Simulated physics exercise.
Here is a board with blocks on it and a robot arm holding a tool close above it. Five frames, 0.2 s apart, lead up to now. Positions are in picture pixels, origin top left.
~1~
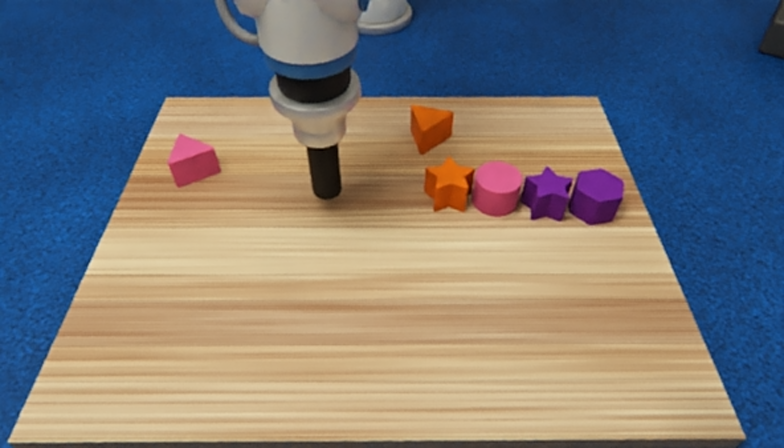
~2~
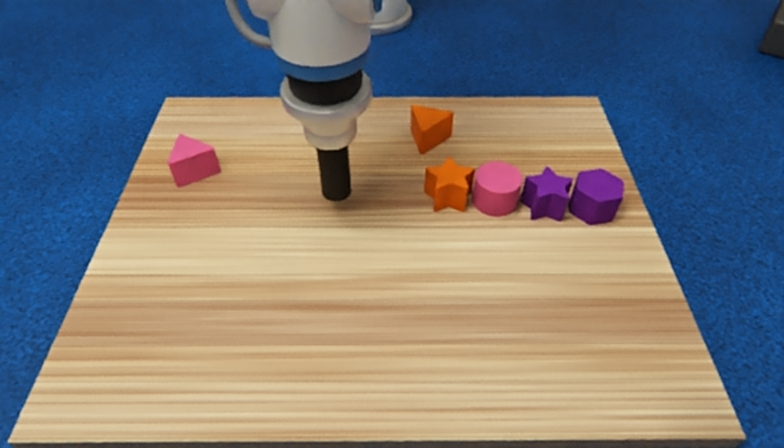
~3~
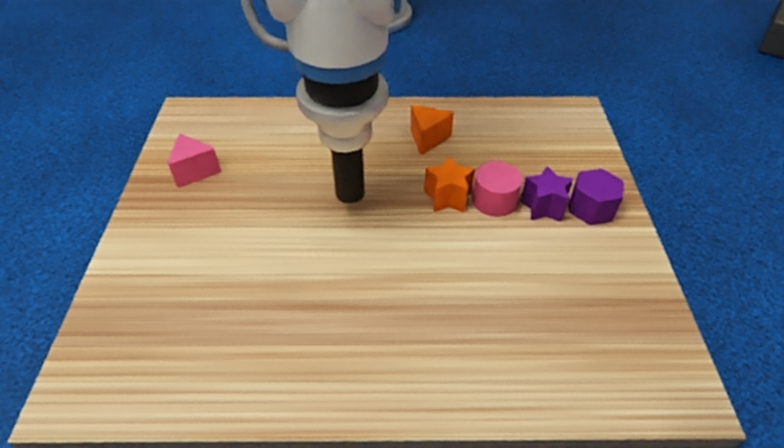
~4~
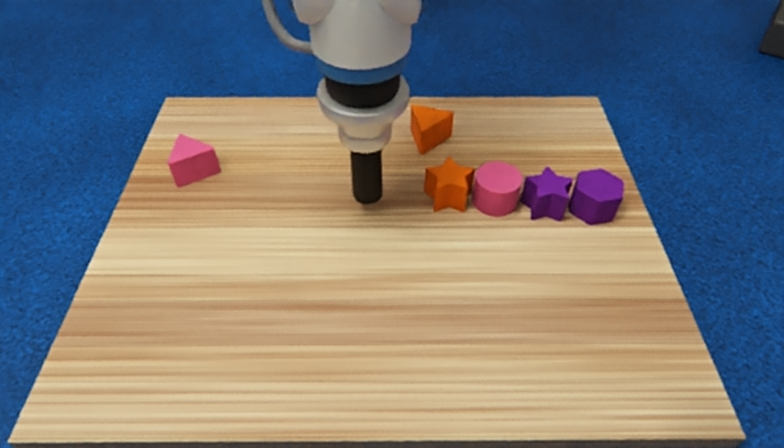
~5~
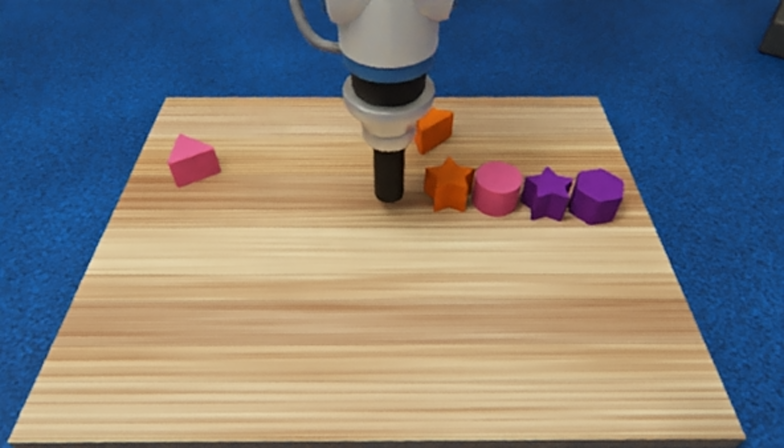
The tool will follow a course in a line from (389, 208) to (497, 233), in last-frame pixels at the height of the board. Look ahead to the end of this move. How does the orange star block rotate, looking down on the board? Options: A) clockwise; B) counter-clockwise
My pick is B.
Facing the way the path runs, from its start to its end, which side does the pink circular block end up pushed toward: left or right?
Towards the left-hand side.
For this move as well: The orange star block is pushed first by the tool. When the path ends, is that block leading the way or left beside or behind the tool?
When the path ends, it will lie beside or behind the tool.
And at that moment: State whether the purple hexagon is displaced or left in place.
The purple hexagon does not move.
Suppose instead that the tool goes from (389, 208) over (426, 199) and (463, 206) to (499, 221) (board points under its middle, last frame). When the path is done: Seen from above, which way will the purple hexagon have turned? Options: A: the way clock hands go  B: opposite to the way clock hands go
Letter A.
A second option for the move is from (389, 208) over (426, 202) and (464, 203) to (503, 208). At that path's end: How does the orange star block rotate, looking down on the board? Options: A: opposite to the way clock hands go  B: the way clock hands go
The one that fits is A, opposite to the way clock hands go.
What follows on the original path. One third of the way, tool (425, 202); nothing pushed yet.
Two thirds of the way, tool (463, 210); orange star block (461, 178), turned 70° anticlockwise; pink circular block (507, 169); purple star block (555, 181).
At the end, tool (500, 218); orange star block (462, 179), turned 75° anticlockwise; pink circular block (507, 169); purple star block (555, 181); purple hexagon not moved.
